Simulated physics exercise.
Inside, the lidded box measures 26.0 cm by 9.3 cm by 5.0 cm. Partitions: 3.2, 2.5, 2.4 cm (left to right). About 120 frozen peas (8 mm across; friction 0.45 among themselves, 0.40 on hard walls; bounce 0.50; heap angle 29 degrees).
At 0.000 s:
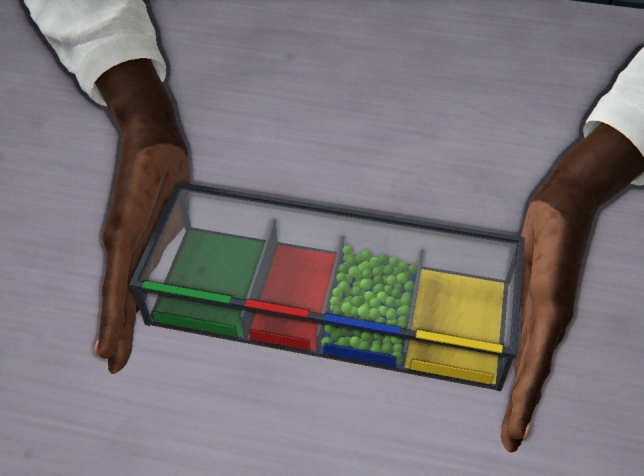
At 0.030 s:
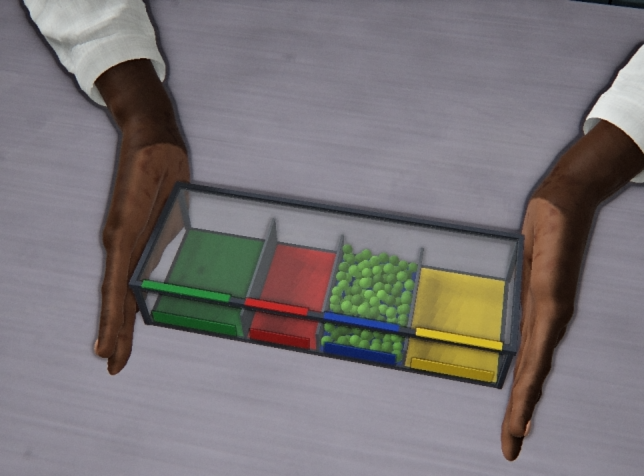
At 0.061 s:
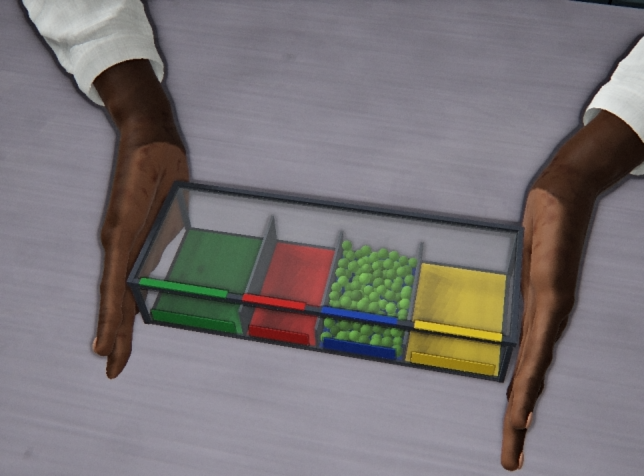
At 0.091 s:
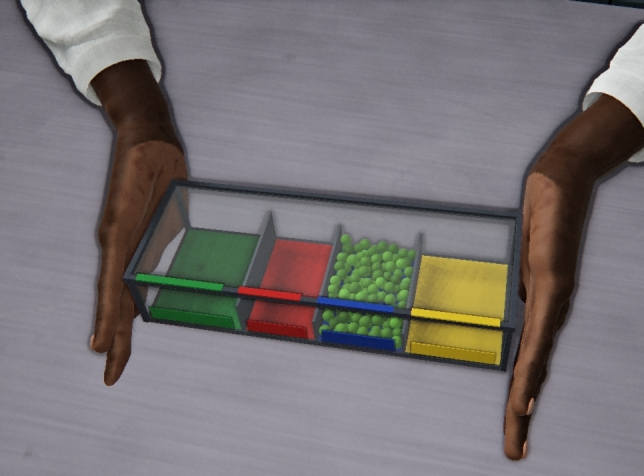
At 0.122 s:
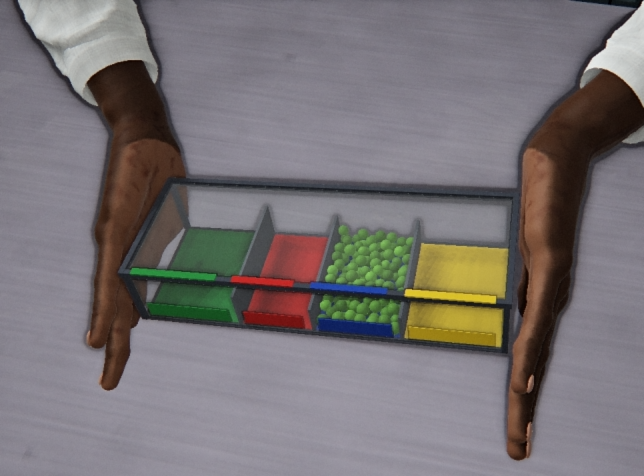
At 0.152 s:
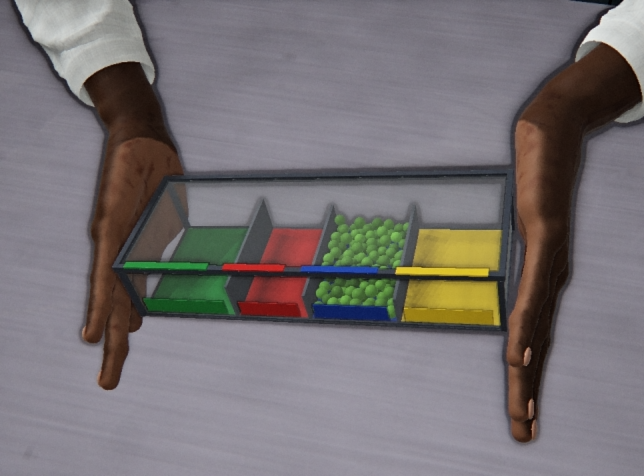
Two hands tilt a clear divided box slightly, with green balls in its blue section.
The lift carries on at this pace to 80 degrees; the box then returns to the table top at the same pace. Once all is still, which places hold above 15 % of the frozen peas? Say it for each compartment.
Red over, blue over, green over, yellow under.
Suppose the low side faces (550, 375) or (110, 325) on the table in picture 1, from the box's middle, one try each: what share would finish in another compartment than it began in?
Some 45 and 70 per cent.
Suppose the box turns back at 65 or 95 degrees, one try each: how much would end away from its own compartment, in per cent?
About 25 and 90 per cent.
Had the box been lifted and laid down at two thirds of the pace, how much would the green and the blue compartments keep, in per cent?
Green 25; blue 50.
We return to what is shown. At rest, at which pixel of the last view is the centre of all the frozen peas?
Near (289, 263).
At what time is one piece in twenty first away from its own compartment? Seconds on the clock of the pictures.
Near 0.60 s.
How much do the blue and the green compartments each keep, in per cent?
Blue 30; green 30.
After 0.65 s, tilt 80 degrees; red 15 %, blue 85 %.
After 0.99 s, tilt 34 degrees; red 40 %, blue 30 %, green 30 %.
Then, at 1.42 s, tilt 0 degrees; red 40 %, blue 30 %, green 30 %.
At rest (2.1 s), red 40 %, blue 30 %, green 30 %, yellow 0 %.
